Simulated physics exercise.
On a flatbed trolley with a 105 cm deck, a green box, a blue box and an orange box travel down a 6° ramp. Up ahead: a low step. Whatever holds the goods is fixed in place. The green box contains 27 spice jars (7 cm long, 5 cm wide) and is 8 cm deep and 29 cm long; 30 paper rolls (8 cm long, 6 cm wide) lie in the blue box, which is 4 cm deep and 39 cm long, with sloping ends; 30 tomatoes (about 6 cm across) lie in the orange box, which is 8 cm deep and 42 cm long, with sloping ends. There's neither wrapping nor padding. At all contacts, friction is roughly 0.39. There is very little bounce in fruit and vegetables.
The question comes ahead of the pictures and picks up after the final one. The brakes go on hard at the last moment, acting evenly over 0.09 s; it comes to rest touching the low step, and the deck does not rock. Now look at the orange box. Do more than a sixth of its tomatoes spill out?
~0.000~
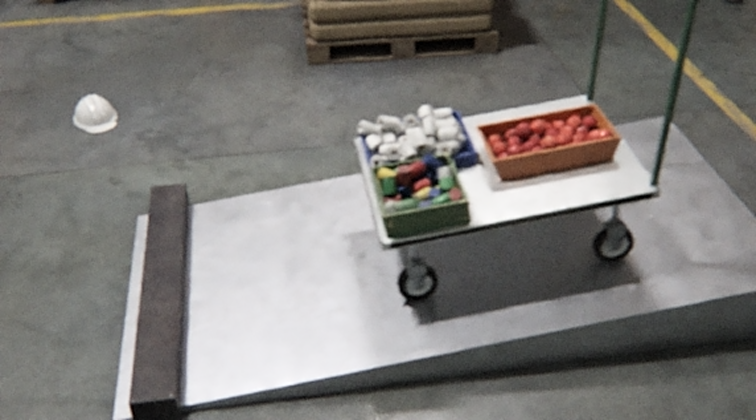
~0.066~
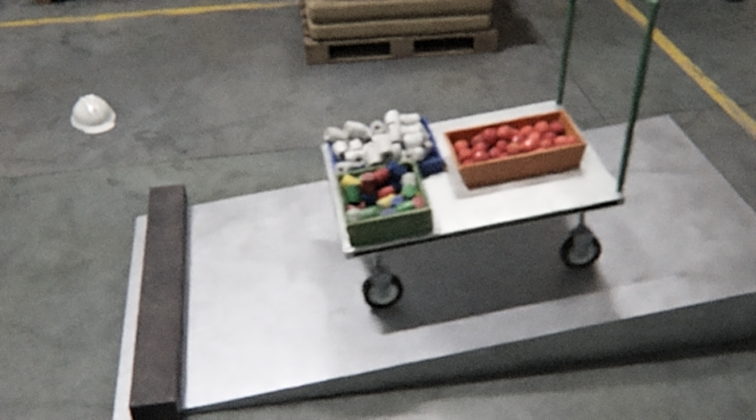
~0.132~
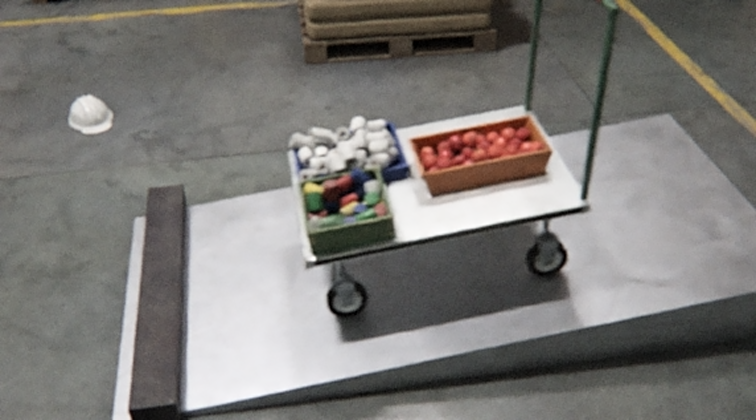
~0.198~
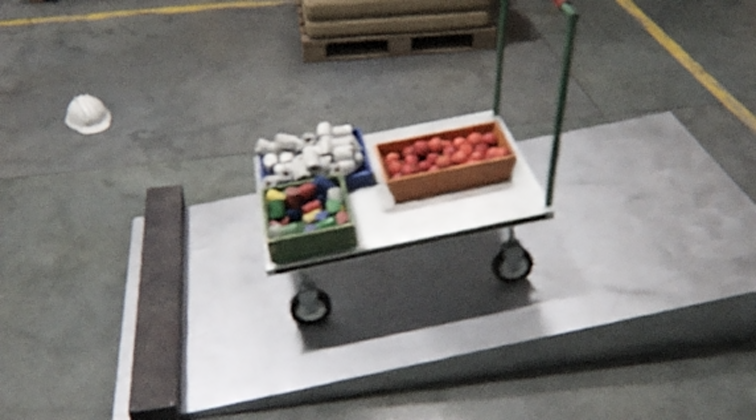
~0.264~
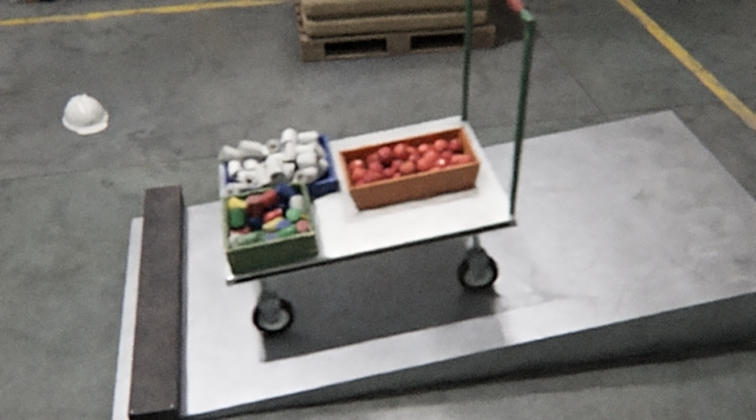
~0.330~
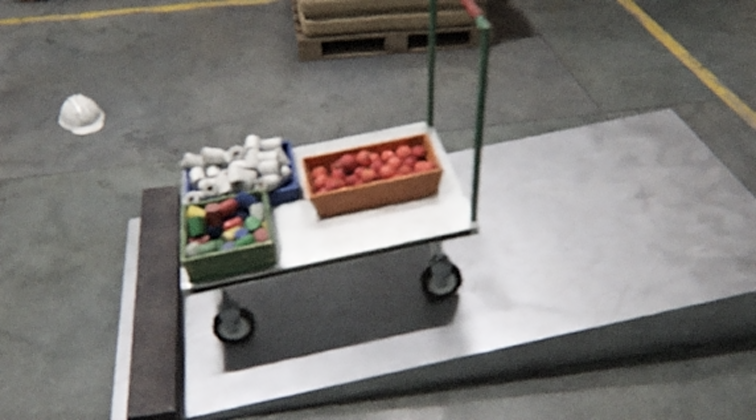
No.
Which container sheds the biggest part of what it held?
The answer is the blue box.
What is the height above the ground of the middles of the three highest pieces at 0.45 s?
Close to 56 cm up.
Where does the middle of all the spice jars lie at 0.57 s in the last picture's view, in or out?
In the last view, the centre sits near (177, 238).
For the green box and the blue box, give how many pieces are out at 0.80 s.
Estimate at that time - green box 1, blue box 16, give or take.
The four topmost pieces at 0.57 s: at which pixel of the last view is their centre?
About (221, 132).
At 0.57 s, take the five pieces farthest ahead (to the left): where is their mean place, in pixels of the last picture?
(89, 192).
After 0.35 s, the brake bites.
After 0.45 s, the green box has all 27, the blue box is down by 2 of 30 and the orange box has all 30.
After 0.57 s, the green box is down by 1 of 27, the blue box is down by 13 of 30 and the orange box is down by 1 of 30.
After 0.80 s, the green box is down by 1 of 27, the blue box is down by 16 of 30 and the orange box is down by 1 of 30.
When it is over (at 1.30 s), the green box is down by 3 of 27, the blue box is down by 15 of 30 and the orange box is down by 2 of 30. Asked share, 2 of 30, 7 per cent.
